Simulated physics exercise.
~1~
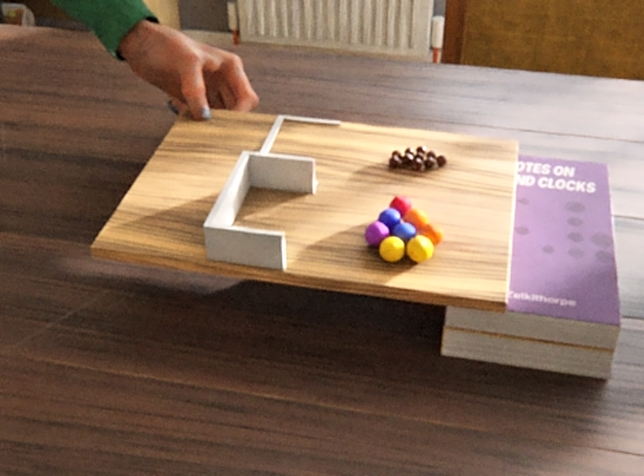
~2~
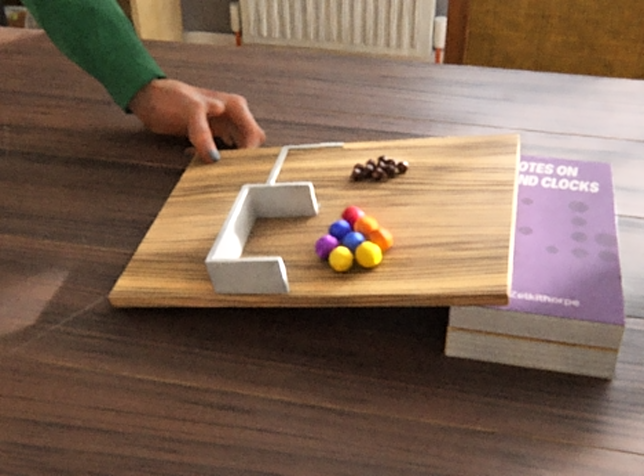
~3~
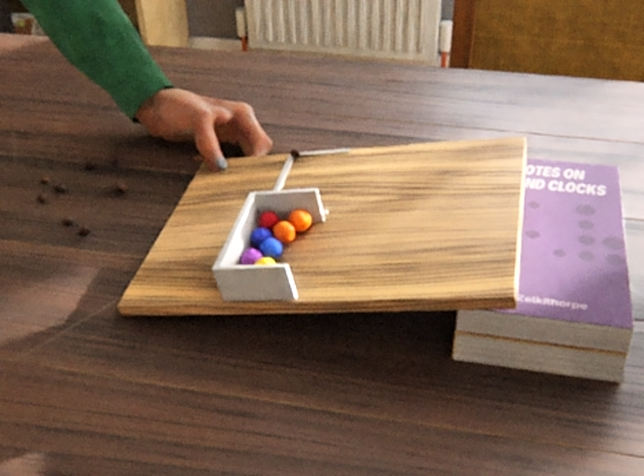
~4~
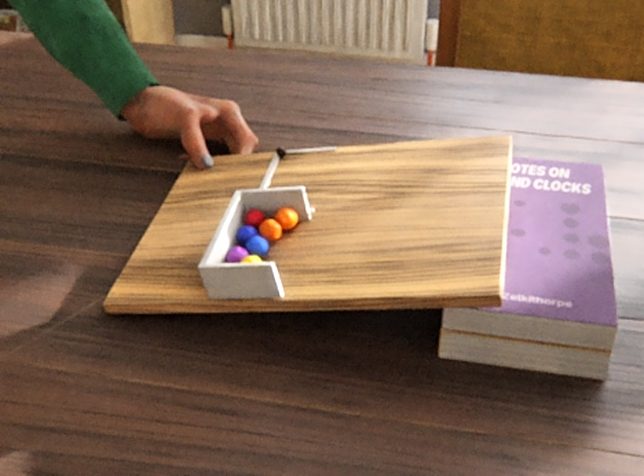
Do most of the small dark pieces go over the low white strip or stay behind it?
Most of them go over the low strip and off onto the table, with very little left behind at it.
At the start, a wooden board rests with its right end on a thick purple book, while a hand in a green sleeve holds up the far left corner. A heap of colourful balls sits near the front and a cluster of small dark pieces sits behind it, each with a white fence to its left. The hand lowers the left end to the table, and both heaps move left down the slope. The colourful balls gather inside the taller front fence, while most of the dark pieces pass the low back strip and scatter onto the table. At the end, the balls stay penned in and a dark bit remains at the back strip.
